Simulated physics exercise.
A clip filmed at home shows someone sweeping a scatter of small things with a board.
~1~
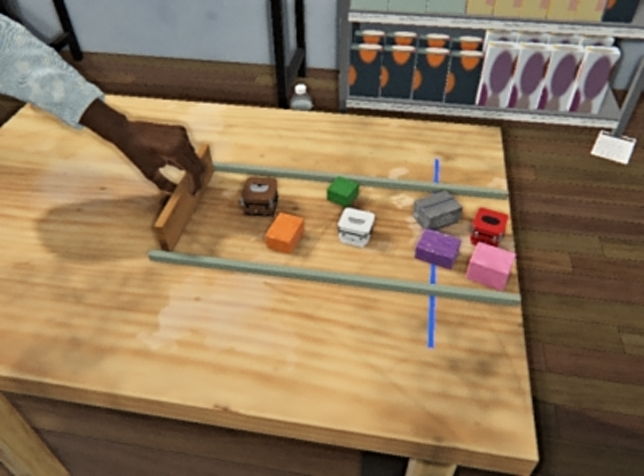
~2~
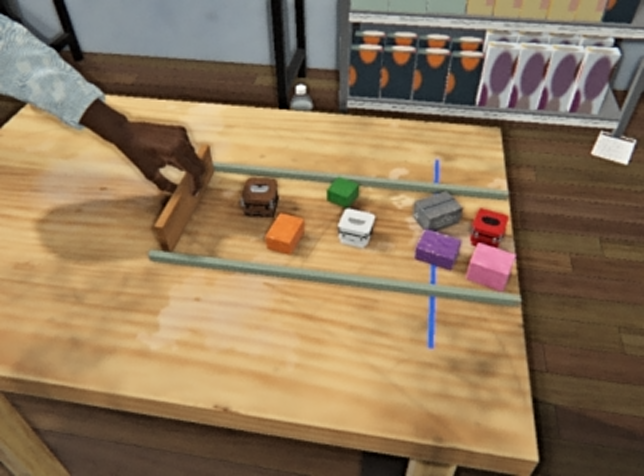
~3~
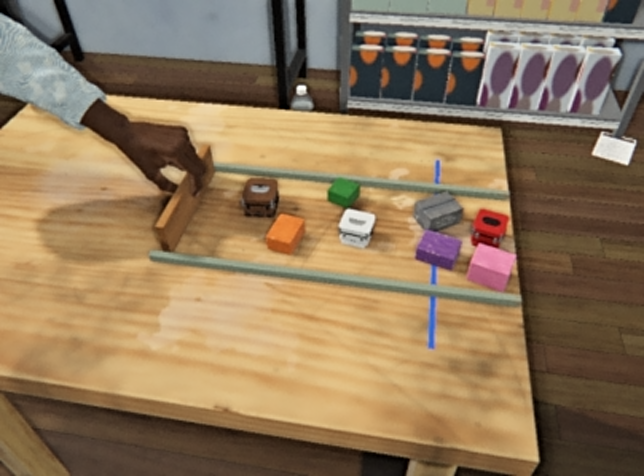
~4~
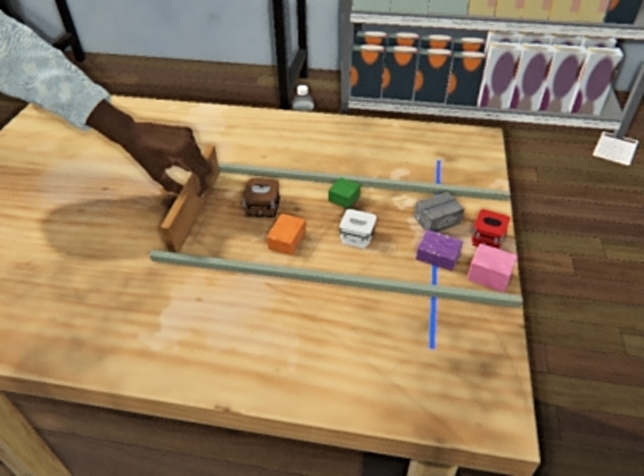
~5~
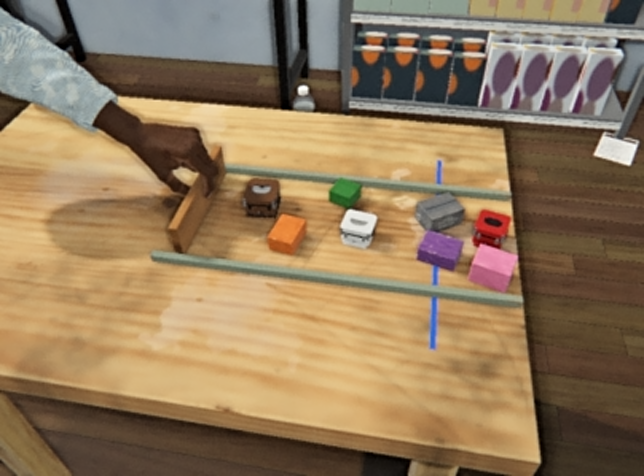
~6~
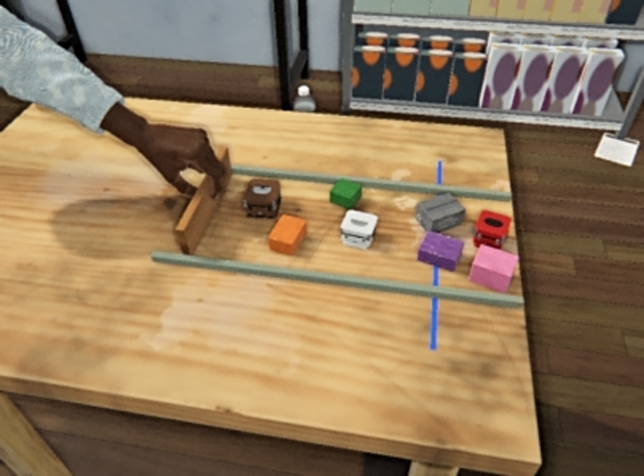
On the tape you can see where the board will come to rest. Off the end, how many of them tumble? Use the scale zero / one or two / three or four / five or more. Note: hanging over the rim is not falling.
On that scale it is one or two.
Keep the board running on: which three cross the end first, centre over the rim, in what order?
Earliest first - pink block, purple block, red case.
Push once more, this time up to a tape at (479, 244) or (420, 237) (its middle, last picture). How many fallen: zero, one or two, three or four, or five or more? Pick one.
Taking the two tapes in that order, I'd say 5 or more and just one or two.
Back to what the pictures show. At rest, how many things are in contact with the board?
3 in contact.
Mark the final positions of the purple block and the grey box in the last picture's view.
In the last picture the purple block sits at (515, 270) while the grey box sits at (494, 208).
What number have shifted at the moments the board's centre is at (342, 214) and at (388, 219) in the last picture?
Counting first: 4, next 7.
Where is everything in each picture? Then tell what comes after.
The first picture shows red case (488, 229); pink block (490, 266); purple block (438, 249); board (187, 196); tape (435, 237).
The second picture shows pink block (490, 267); brown case (261, 197).
The third picture shows purple block (438, 250); orange block (286, 234).
The fourth picture shows red case (490, 230); white case (358, 229).
The fifth picture shows pink block (493, 268); green block (345, 193).
The sixth picture shows red case (491, 231); pink block (493, 269); purple block (440, 251); board (207, 199); tape (437, 239).
A little later, none off yet; red case at rest near (491, 231); pink block at rest near (493, 269); purple block at rest near (440, 251).
Next, none off yet; red case moving near (495, 232); pink block shifted about its own width near (517, 276); purple block shifted about its own width near (481, 261).
When it is over, the number that fall off is one or two; down, pink block.
